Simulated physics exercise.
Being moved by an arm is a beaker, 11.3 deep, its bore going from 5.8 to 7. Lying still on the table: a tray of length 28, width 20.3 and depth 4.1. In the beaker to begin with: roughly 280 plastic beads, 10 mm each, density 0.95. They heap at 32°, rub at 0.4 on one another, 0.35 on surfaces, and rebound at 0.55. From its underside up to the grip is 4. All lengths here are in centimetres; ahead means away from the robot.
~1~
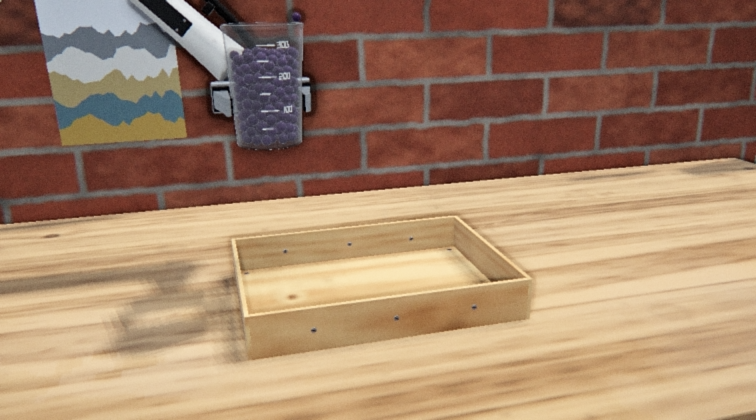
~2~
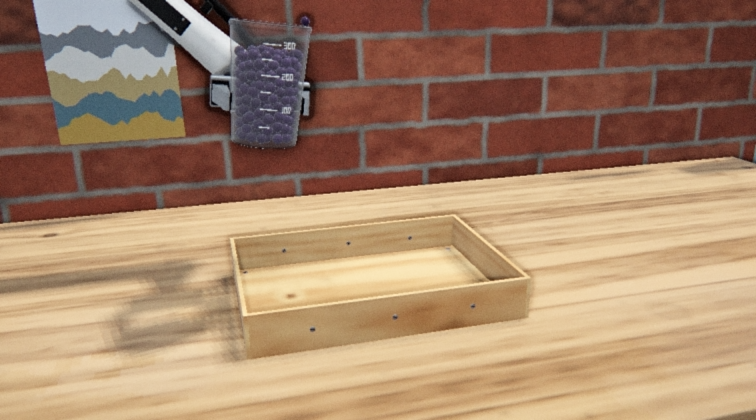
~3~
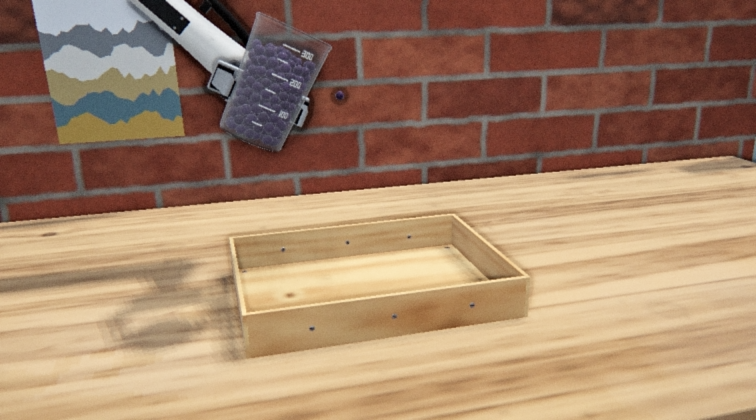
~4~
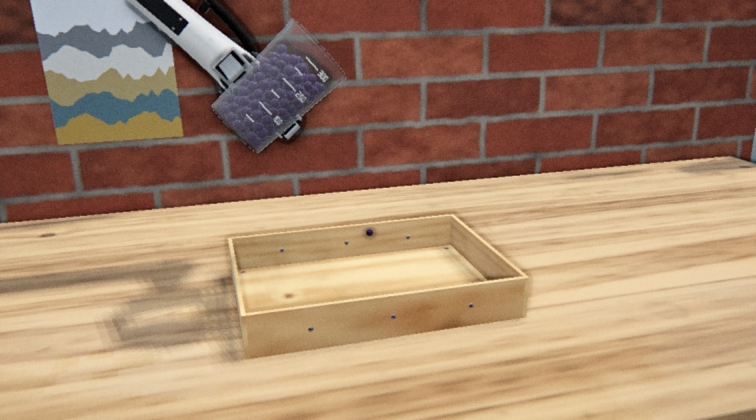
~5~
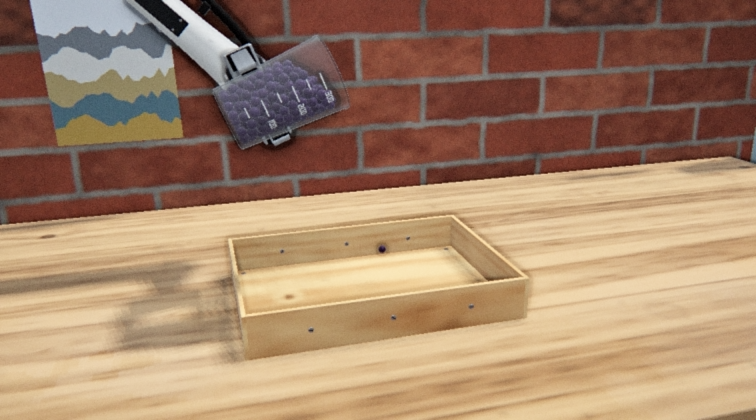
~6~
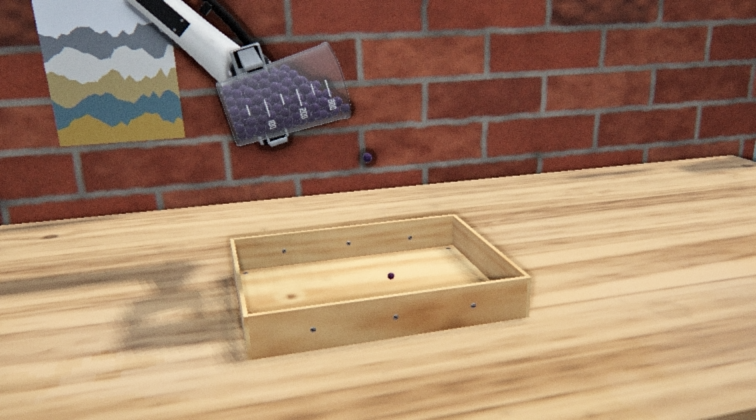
A robot arm tilts a beaker of purple beads above a wooden tray, releasing two beads.
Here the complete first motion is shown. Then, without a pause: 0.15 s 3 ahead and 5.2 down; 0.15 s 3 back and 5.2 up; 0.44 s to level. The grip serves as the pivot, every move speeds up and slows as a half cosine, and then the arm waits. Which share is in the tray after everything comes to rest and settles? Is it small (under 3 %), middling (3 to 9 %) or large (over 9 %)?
Middling.
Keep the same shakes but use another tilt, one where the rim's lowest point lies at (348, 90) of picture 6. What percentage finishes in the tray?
It comes out near 0 percent.
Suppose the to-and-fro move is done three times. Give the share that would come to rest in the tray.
Estimate for that case: 20 %.
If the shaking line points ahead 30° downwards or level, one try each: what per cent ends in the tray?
You'd get about 20 per cent with the first setting and about 40 per cent with the second.
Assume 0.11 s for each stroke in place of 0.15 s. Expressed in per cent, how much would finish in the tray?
It would come to roughly 10 %.
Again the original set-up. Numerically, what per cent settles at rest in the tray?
I'd guess near 6 per cent.
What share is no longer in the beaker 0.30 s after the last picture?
By then near 5 % is out.
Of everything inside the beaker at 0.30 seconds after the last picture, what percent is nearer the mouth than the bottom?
My estimate is near 40 per cent.
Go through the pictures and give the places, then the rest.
The first picture shows beaker middle at (266, 87), level; upper third of the load around (264, 66), from x 235 to 295, top at y 15; 276 in the beaker.
The second picture shows beaker middle at (267, 86), tilted 7° forward; upper third of the load around (266, 65), from x 240 to 305, top at y 20.
The third picture shows beaker middle at (272, 86), tilted 26° forward; upper third of the load around (275, 67), from x 230 to 340, top at y 45; 275 in the beaker, 1 in flight or on a rim.
The fourth picture shows beaker middle at (276, 91), tilted 50° forward; upper third of the load around (281, 75), from x 225 to 370, top at y 50; 275 in the beaker, 1 in the tray.
The fifth picture shows beaker middle at (279, 96), tilted 69° forward; upper third of the load around (281, 84), from x 225 to 380, top at y 65; 275 in the beaker, 1 in the tray.
The sixth picture shows beaker middle at (282, 98), tilted 76° forward; upper third of the load around (276, 87), from x 225 to 390, top at y 70; 274 in the beaker, 1 in the tray, 1 in flight or on a rim.
Then, 0.30 s after the last picture, tilted 76° forward, highest piece 25 above the table; 264 in the beaker, 3 in the tray, 9 in flight or on a rim.
Then, 0.59 s after the last picture, tilted 19° forward, highest piece 28 above the table; 262 in the beaker, 14 in the tray.
Then, 0.94 s after the last picture, level, highest piece 29 above the table; 262 in the beaker, 14 in the tray.
Then, 1.99 s after the last picture, level, highest piece 29 above the table; 262 in the beaker, 14 in the tray.
Final count, 262 in the beaker, 14 in the tray. That is 5 % in the tray.
